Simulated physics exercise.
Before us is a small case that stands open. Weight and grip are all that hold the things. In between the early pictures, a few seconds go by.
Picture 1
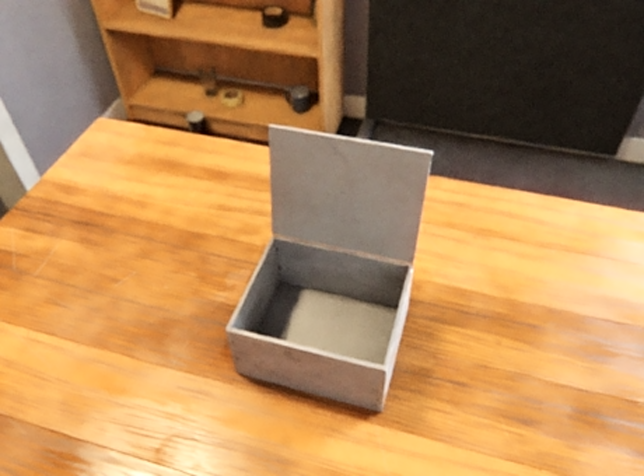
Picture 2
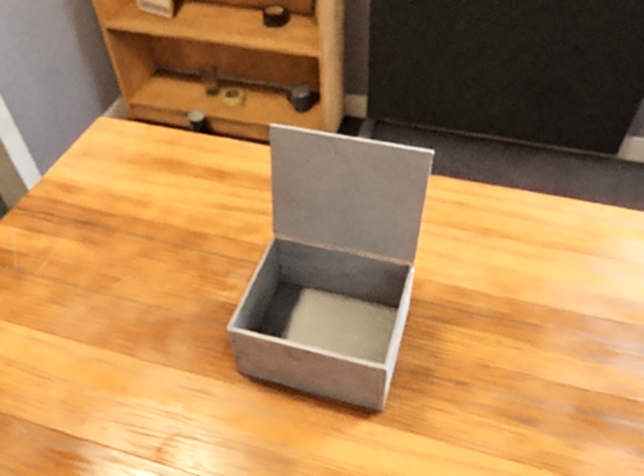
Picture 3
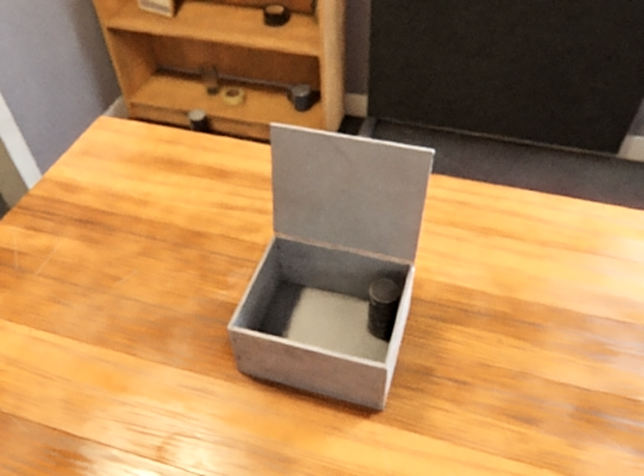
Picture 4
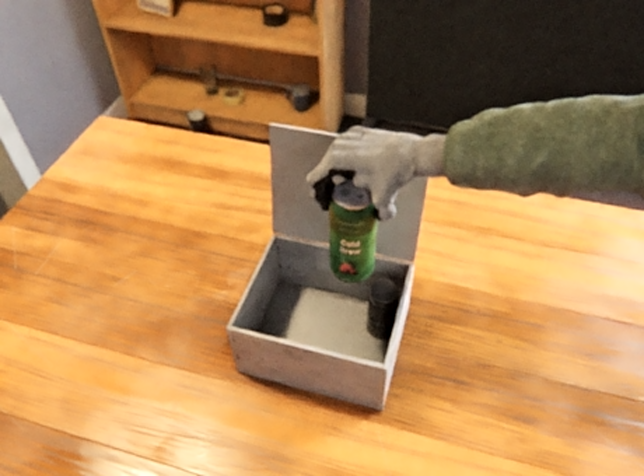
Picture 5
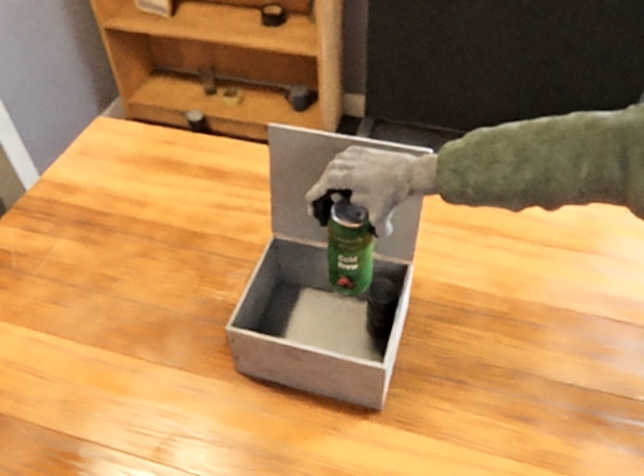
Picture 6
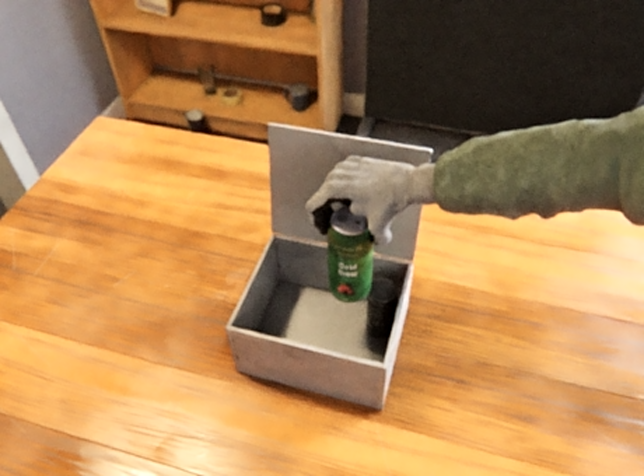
A small grey box with its lid raised sits open on a glossy wooden table, seen from above at a steady angle, with a wooden shelf of small objects and a dark panel behind. The box is empty at first, then a black shaker appears inside at its right. A grey-gloved hand in a green sleeve then appears from the right, holding a green can over the box and lowering it slightly beside the shaker.
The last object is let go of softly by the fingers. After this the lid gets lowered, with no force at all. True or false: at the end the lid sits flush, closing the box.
True.
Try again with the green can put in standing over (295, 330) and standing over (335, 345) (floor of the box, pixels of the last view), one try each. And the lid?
The lid is blocked with the first placement and is blocked with the second.
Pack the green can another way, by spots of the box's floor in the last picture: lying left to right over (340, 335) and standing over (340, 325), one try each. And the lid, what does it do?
Case one: Lid goes down; case two: Lid stays raised.
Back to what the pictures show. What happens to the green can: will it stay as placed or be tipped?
Result: The green can leans over.
Then, 0.40 s on from there, green can on its side near (307, 320).
Then, 1.50 s on from there, lid 69° above the rim; green can on its side near (309, 339).
Then, 1.90 s on from there, lid 14° above the rim; green can on its side near (309, 339).
In the end, lid shut; toppled in the box, green can; black shaker unmoved. At the end, from the last picture's camera, green can near (309, 339).
